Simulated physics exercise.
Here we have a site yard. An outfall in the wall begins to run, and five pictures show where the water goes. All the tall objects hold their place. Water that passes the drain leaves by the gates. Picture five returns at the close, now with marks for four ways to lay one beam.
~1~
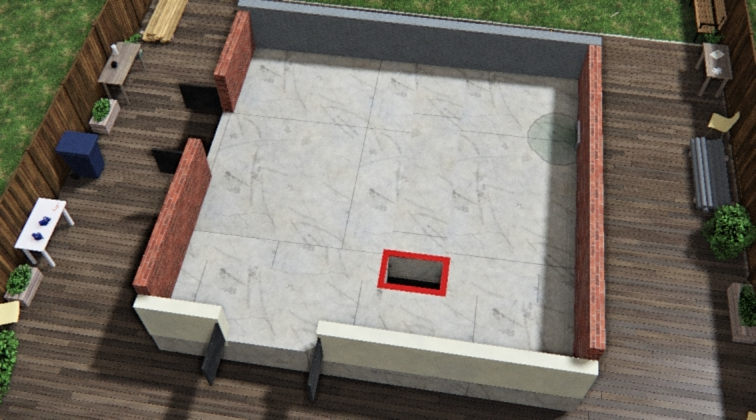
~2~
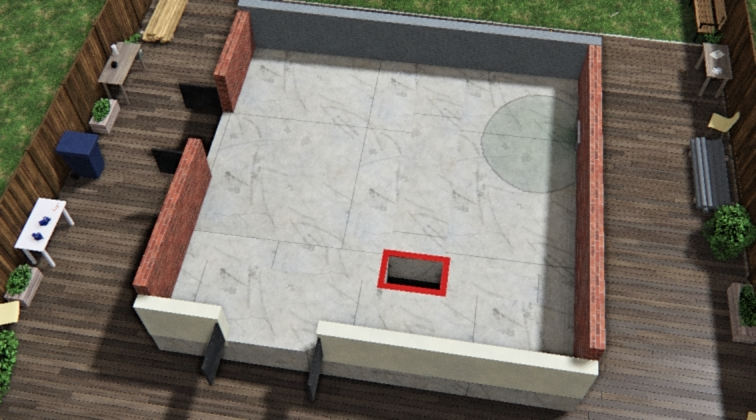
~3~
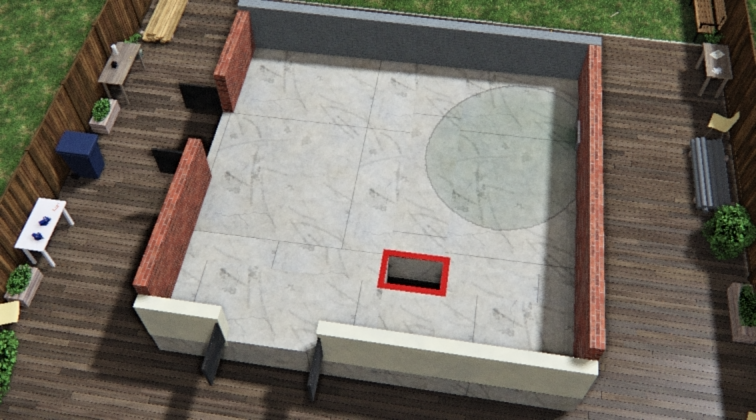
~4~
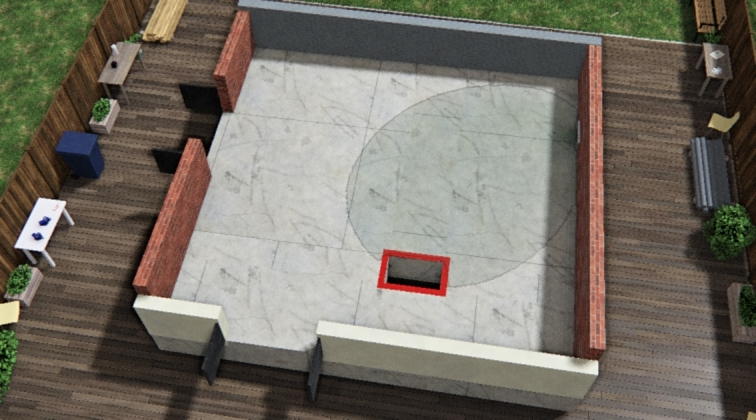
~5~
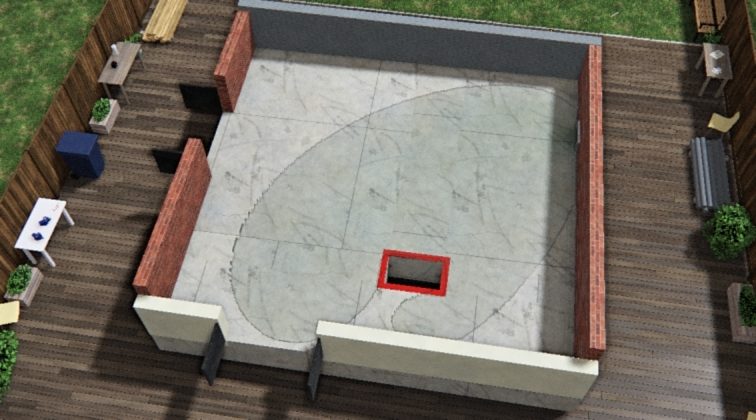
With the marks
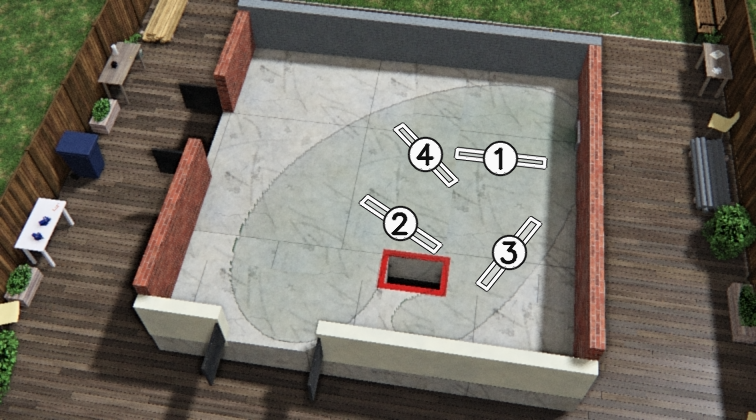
A faint greenish wet patch appears beside the right brick wall of a walled, pale marble-floored yard and spreads leftward in a widening round shape. It reaches the red-framed opening in the floor, then stretches past it toward the lower left, covering roughly half the floor.
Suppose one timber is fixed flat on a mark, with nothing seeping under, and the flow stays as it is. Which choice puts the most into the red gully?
Place 4 does it best.
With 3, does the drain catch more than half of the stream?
No, it does not.
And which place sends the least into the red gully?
The answer is 1.
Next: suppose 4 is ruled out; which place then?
That is place 3.
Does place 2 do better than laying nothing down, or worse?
Place 2 is worse.
On the marked copy, 1 from (457, 153) to (544, 163); 2 from (364, 199) to (437, 248); 3 from (482, 286) to (535, 221); 4 from (399, 127) to (452, 182).
Choosing 1, about 10 % of the stream goes into the red gully, about 90 % out by the gates.
Choosing 2, about 19 % of the stream goes into the red gully, about 81 % out by the gates.
Choosing 3, about 30 % of the stream goes into the red gully, about 70 % out by the gates.
Choosing 4, about 42 % of the stream goes into the red gully, about 56 % out by the gates.
